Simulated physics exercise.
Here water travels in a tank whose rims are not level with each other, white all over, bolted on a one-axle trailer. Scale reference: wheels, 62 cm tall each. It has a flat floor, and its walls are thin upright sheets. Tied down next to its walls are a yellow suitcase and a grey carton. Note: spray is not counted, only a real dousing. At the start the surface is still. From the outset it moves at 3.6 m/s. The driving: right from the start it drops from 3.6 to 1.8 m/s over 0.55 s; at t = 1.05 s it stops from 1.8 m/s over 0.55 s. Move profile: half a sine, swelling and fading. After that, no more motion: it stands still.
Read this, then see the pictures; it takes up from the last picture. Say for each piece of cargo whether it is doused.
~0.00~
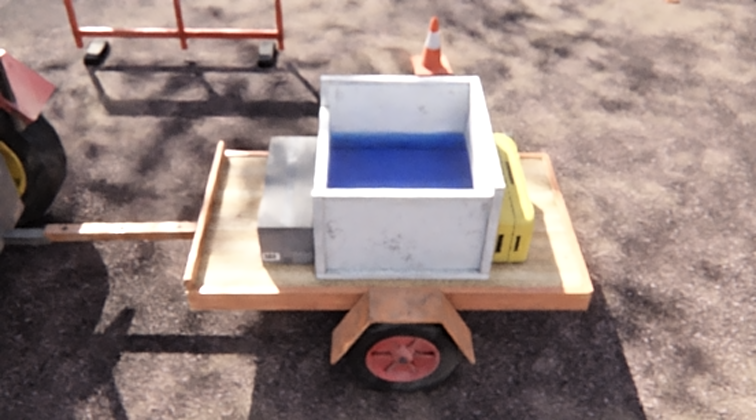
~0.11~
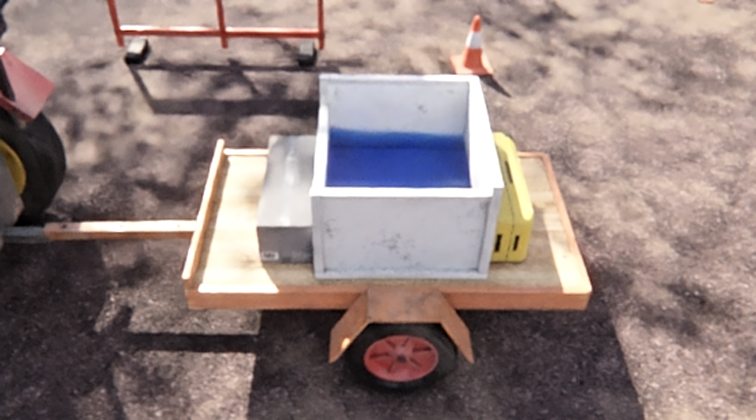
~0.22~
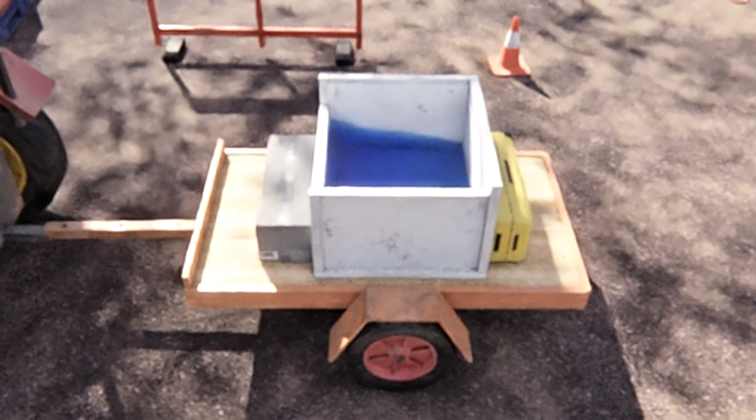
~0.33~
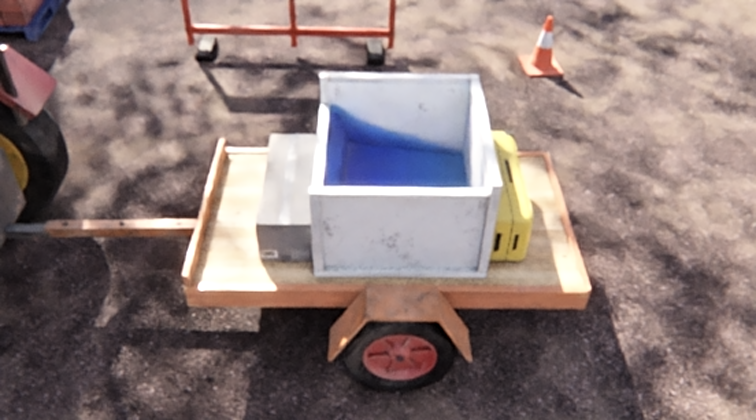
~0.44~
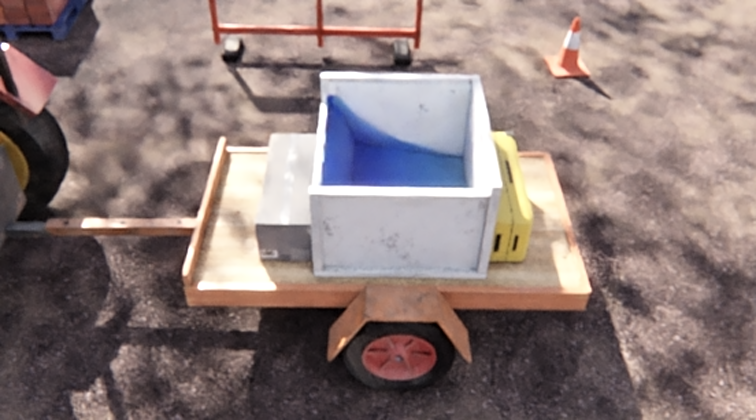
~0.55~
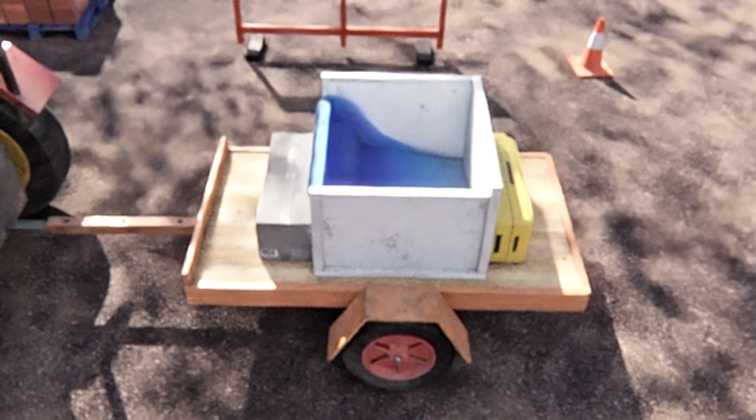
The yellow suitcase catches the liquid; the grey carton catches the liquid.
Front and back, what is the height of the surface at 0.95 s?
Close to 26 cm at the front end and 30 cm at the back end.
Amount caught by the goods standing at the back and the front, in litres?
About 5 and 14 L.
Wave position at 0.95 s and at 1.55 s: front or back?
Heap position: Aft end, then fore end.
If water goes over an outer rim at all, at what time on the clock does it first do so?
I'd put it at close to 0.8 seconds.
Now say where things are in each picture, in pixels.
The water reaches (342, 137) at the front end; it reaches (454, 138) at the back end; no slope yet; the front is on the left, levels are read along the far wall; the yellow suitcase stands at the back; the grey carton stands at the front; a wheel hub at (403, 365), in the first frame.
The water reaches (341, 134) at the front end; it reaches (453, 139) at the back end; it is heaped 3° towards the front, in the second frame.
The water reaches (341, 124) at the front end; it reaches (452, 146) at the back end; it is heaped 13° towards the front, in the third frame.
The water reaches (341, 109) at the front end; it reaches (452, 154) at the back end; it is heaped 25° towards the front, in the fourth frame.
The water reaches (341, 92) at the front end; it reaches (452, 159) at the back end; it is heaped 34° towards the front, in the fifth frame.
The water reaches (343, 88) at the front end; it reaches (453, 161) at the back end; it is heaped 37° towards the front; a wheel hub at (399, 364), in the sixth frame.
By 0.95 s it stands 31 cm high behind and 26 cm in front; 3 per cent has gone over the front.
By 1.55 s it stands 13 cm high behind and 47 cm in front; 3 per cent has gone over the front.
By 2.15 s it stands 31 cm high behind and 24 cm in front; 5 per cent has gone over the front.
By 4.59 s 10 per cent has gone mostly over the front, some over the back; the yellow suitcase has caught 5 litres and the grey carton 14 litres.
